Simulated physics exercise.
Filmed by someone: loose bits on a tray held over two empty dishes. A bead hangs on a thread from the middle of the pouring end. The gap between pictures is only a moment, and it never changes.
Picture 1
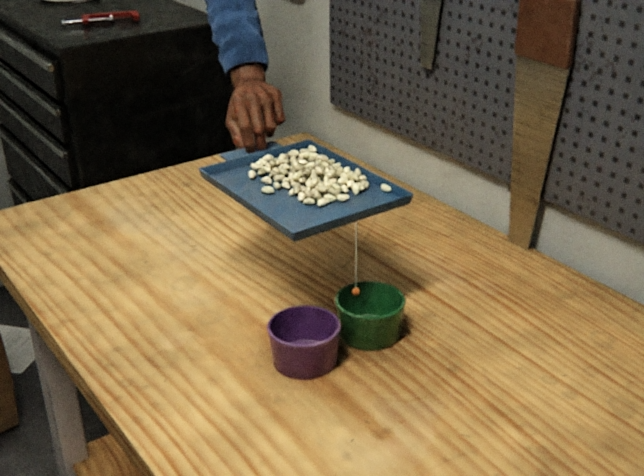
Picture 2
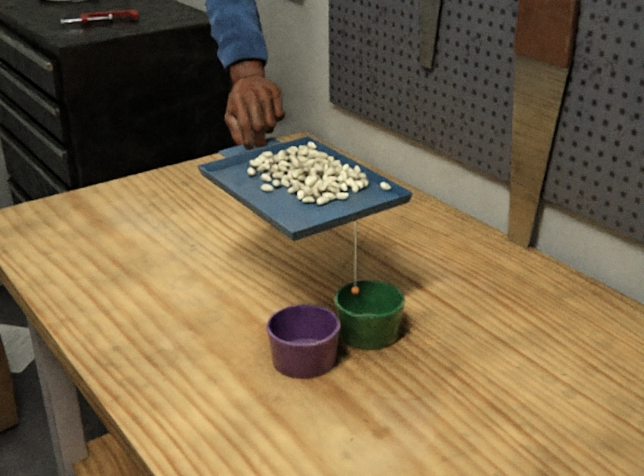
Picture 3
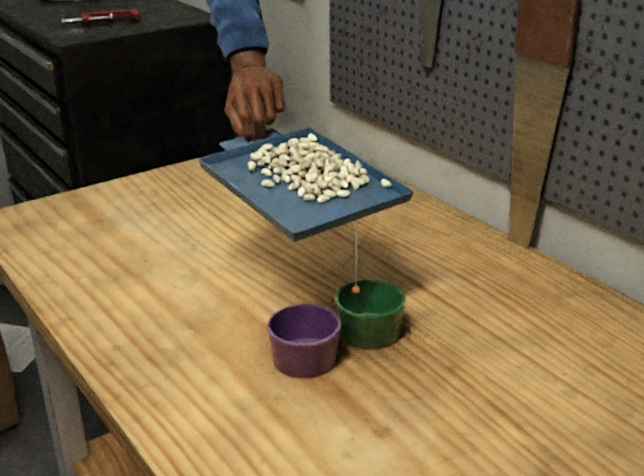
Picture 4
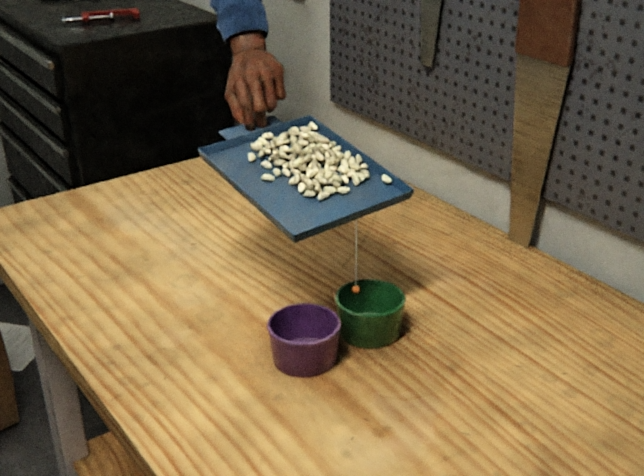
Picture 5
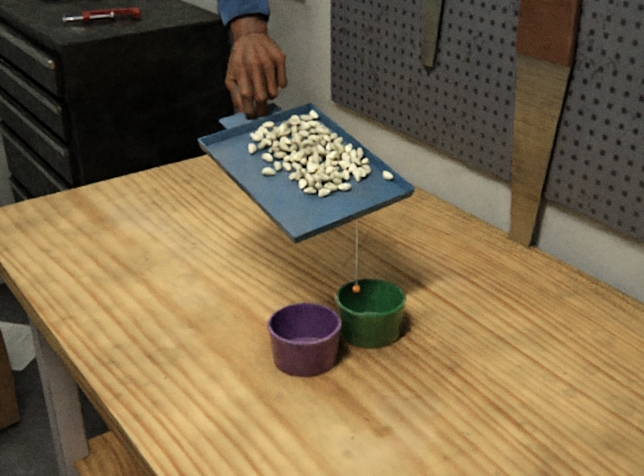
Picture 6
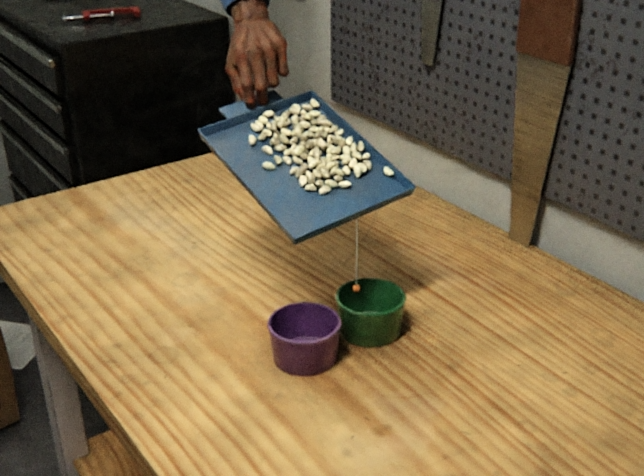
A hand in a blue sleeve slowly raises the handle end of a blue tray above a wooden workbench, seen from slightly above in a workshop with a grey pegboard. White beans lie heaped on the tray, an orange bead hangs on a thread from its near edge, and purple and green dishes sit empty below, left and right. The tray tilts gradually toward its near left corner, while the camera stays still.
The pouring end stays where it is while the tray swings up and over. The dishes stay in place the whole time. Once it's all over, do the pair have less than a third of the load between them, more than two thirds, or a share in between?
The catch totals from the one-third mark to the two-thirds mark.
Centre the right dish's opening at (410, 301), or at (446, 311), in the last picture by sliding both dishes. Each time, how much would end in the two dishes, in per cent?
I'd say about 60 percent, followed by about 20 percent.
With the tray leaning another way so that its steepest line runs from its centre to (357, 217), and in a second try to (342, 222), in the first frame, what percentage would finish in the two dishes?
First some 20, then 20 per cent.
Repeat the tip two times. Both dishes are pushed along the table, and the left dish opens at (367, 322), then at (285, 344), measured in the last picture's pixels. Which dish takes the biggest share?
Placement one gives the one at left, placement two gives the one at right.
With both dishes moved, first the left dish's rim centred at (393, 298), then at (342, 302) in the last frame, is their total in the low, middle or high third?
Taking the two places in turn, the answer is under a third and then less than a third.
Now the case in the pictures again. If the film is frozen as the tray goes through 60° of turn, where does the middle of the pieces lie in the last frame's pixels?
Close to (330, 189).
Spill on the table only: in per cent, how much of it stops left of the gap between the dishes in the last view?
I reckon around 10 per cent.
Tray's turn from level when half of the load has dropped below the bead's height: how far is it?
At some 115 degrees.
Shortly afterwards, tray tipped steeply; all but a few on the tray; only a few in the air.
Next, tray tipped right over; the bulk on the tray; a little in the left dish; a little outside both.
Some moments later, tray tipped past a quarter turn; near half in the left dish; only a few in the right dish; near half outside both.
In the end, tray tipped past a quarter turn; near half in the left dish; only a few in the right dish; near half outside both.
